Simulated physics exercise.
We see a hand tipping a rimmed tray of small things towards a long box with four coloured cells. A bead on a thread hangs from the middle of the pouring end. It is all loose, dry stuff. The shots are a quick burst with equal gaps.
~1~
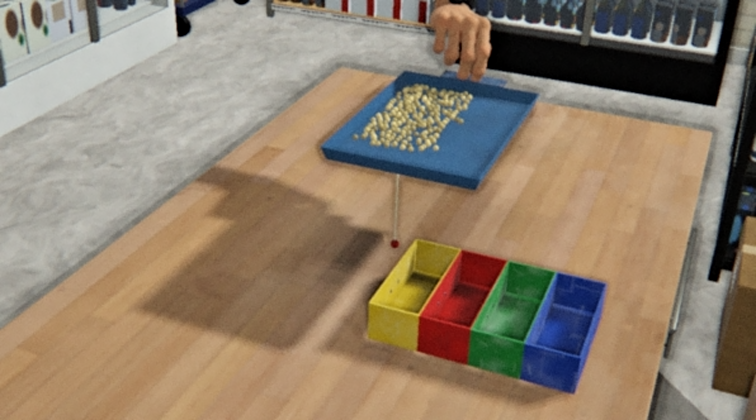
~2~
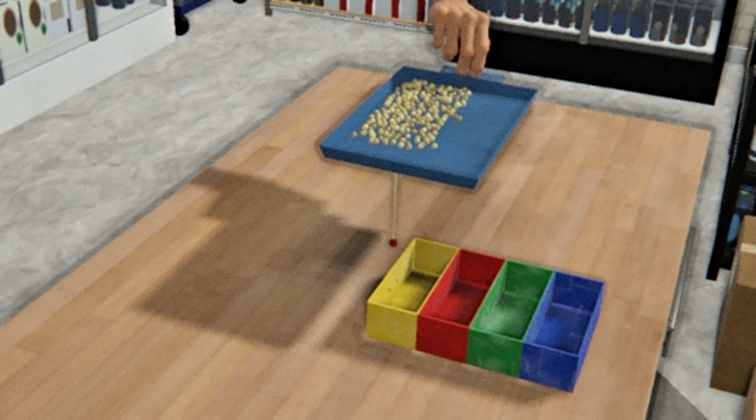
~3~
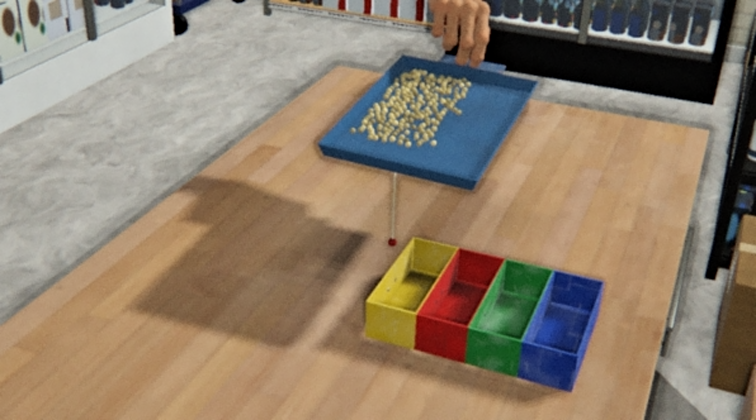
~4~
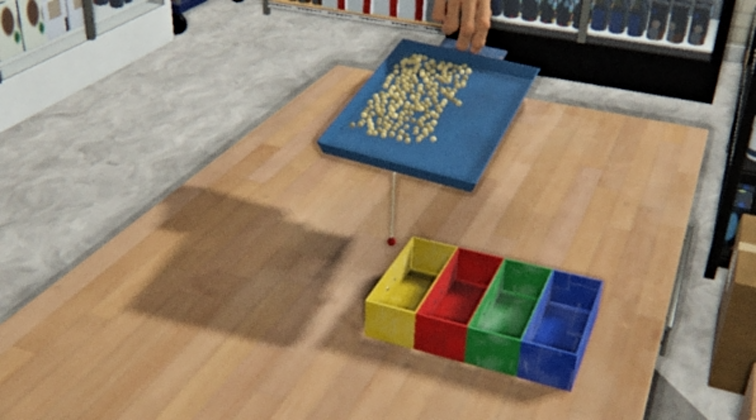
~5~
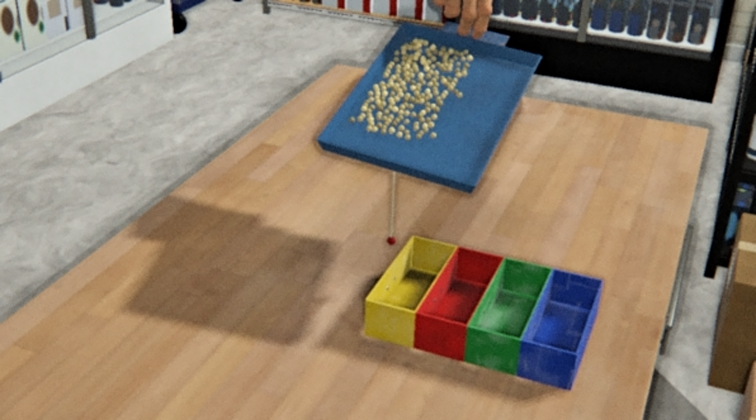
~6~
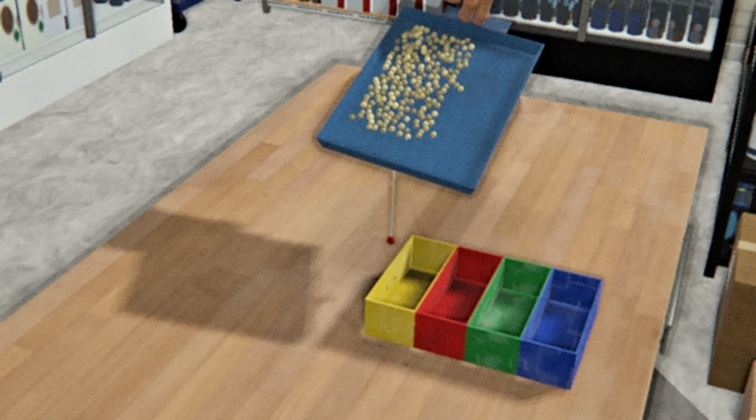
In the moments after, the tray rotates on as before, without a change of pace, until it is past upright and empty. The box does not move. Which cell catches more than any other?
Fullest: The red cell.
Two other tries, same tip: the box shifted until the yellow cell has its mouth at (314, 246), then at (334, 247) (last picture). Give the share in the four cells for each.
In turn 80 and 100 in a hundred.
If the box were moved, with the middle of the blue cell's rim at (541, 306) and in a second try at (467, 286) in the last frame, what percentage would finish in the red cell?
The first gives 70 %, the second 0 %.
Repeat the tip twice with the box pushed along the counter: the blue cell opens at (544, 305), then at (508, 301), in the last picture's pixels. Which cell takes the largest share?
At the first place the red one, at the second the green one.
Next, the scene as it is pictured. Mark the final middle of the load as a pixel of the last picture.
At about (454, 317).
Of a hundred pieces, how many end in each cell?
Yellow cell near 20; red cell near 70; green cell near 10; blue cell near 0.
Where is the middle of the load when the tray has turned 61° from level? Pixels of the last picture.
Close to (451, 202).
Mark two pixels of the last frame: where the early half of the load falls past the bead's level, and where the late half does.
Around (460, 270) and then (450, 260).
Just after the last frame, tray tipped steeply; roughly half on the tray; about a tenth in the red cell; just a few in the yellow cell; just a few in the green cell; roughly a third falling or outside the box.
A moment on, tray tipped right over; about a tenth on the tray; roughly half in the red cell; about a tenth in the yellow cell; about a tenth in the green cell; about a tenth falling or outside the box.
Further on, tray tipped past a quarter turn; the larger part in the red cell; roughly a quarter in the yellow cell; about a tenth in the green cell; just a few falling or outside the box.
When it is over, tray tipped past a quarter turn; the larger part in the red cell; roughly a quarter in the yellow cell; about a tenth in the green cell; not one in the blue cell; just a few outside the box.
